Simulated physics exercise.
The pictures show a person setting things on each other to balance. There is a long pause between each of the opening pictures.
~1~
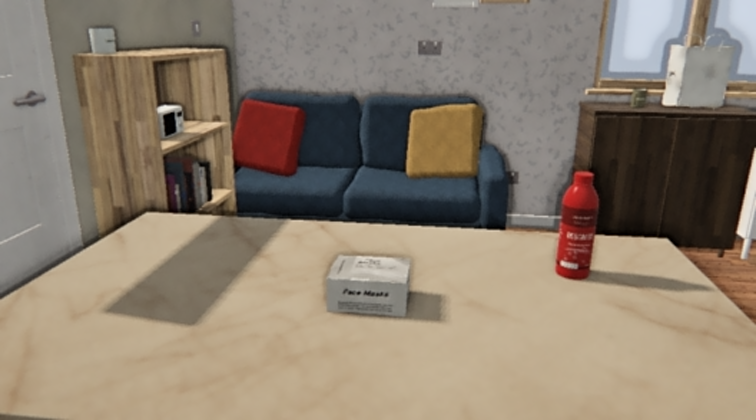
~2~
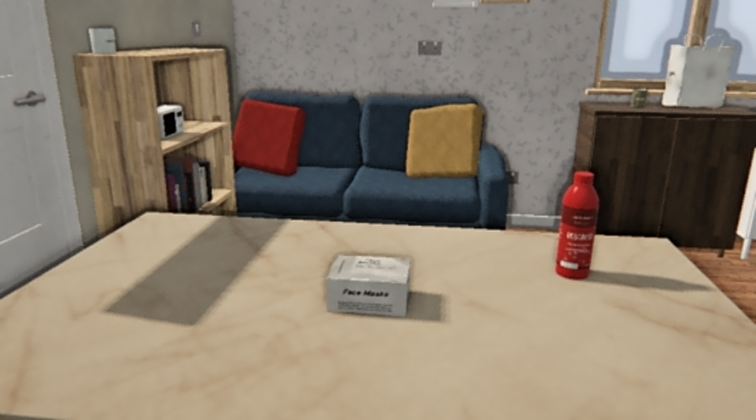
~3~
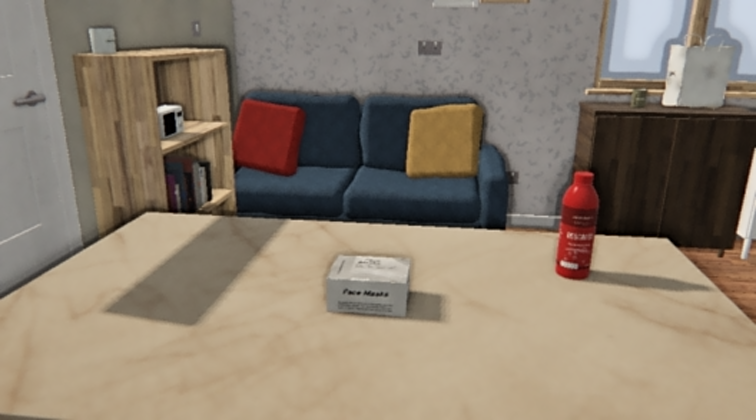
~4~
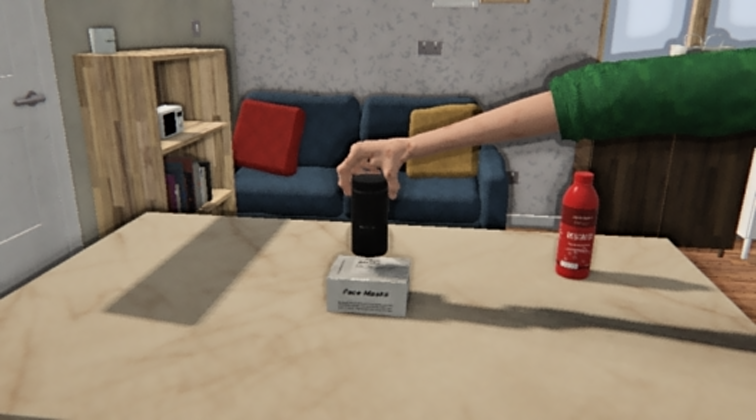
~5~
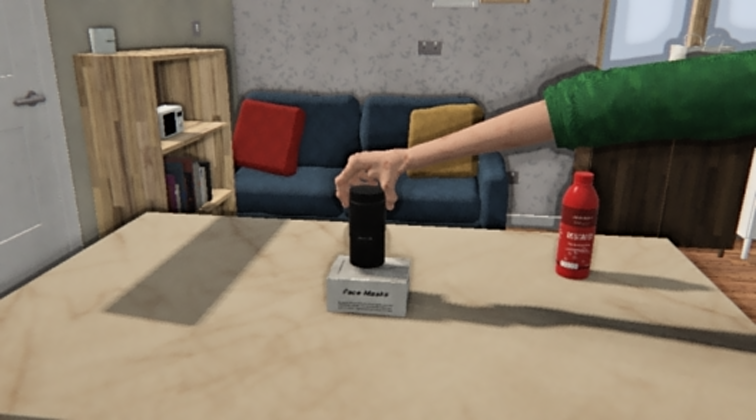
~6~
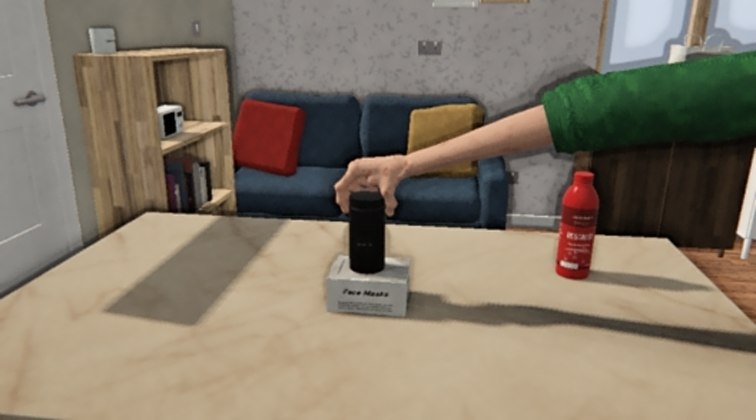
On a marble-topped table in a living room, a white box sat left of a red bottle, unmoving, until a green-sleeved arm lowered a black container onto the box and kept holding it.
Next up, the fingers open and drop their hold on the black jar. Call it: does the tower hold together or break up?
It holds together.
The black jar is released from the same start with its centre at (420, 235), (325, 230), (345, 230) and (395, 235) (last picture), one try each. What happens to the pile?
Outcomes in order: A collapse, a collapse, no collapse, no collapse.
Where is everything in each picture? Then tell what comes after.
The last thing is not in view yet; white box (370, 284), in the first picture.
The last thing is not in view yet; white box (370, 284), in the second picture.
The last thing is not in view yet; white box (370, 284), in the third picture.
Coming down; black jar (370, 216); white box (370, 284), in the fourth picture.
Coming down; black jar (367, 226); white box (370, 284), in the fifth picture.
Set down, still held; black jar (367, 232); white box (370, 284), in the sixth picture.
Then, 0.30 s past the last view, nothing moves.
Then, 0.70 s past the last view, black jar resting near (367, 232).
Finally, all 3 still in place. Final places as the last picture's camera would see them, black jar near (367, 232). The pile keeps its balance.
